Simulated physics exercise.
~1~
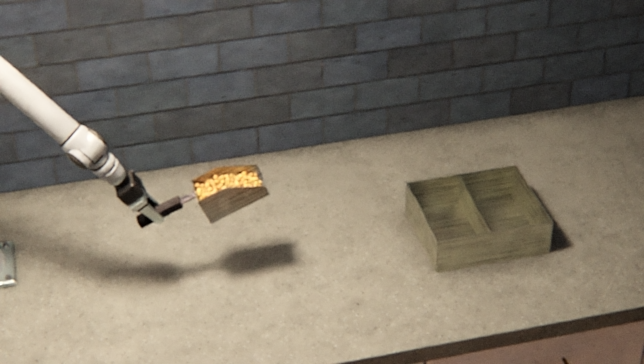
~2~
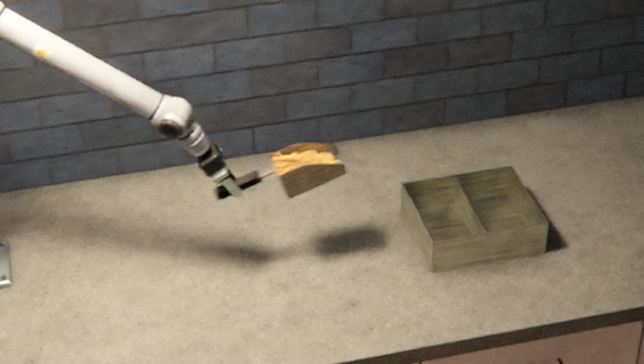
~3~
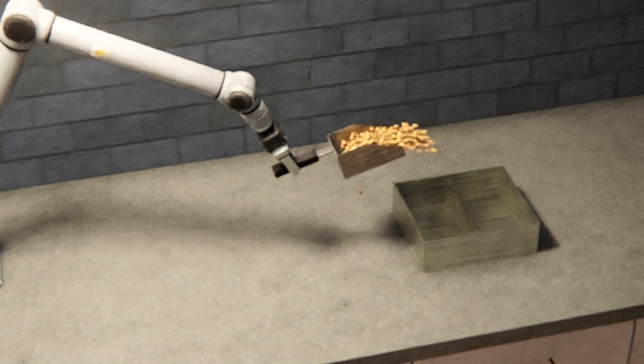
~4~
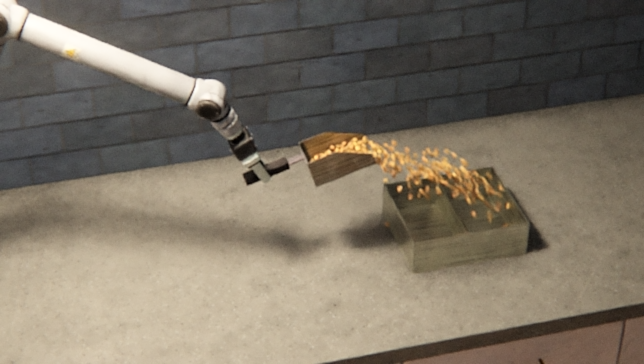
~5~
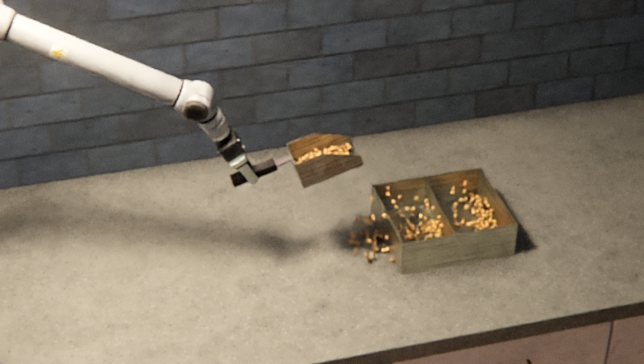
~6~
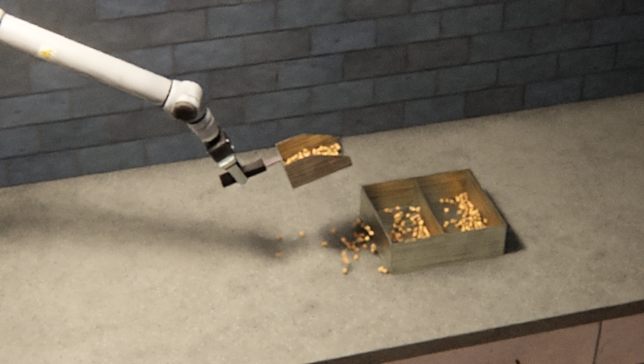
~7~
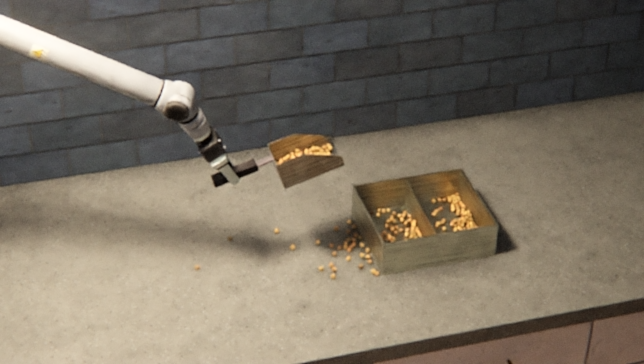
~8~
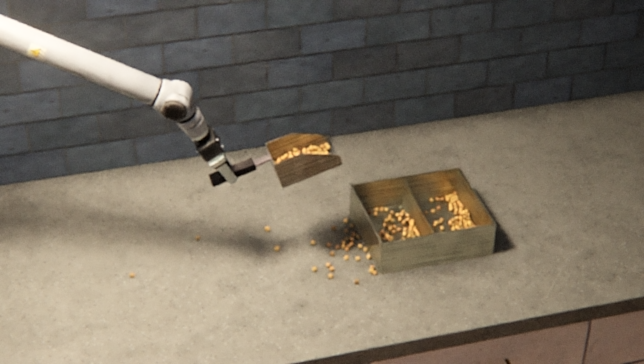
The footage shows a robot arm carrying a scoop of dried chickpeas rightward, then drawing back as many fly forward into both parts of a divided open box; some scatter on the table beside it, while a portion stays in the scoop.
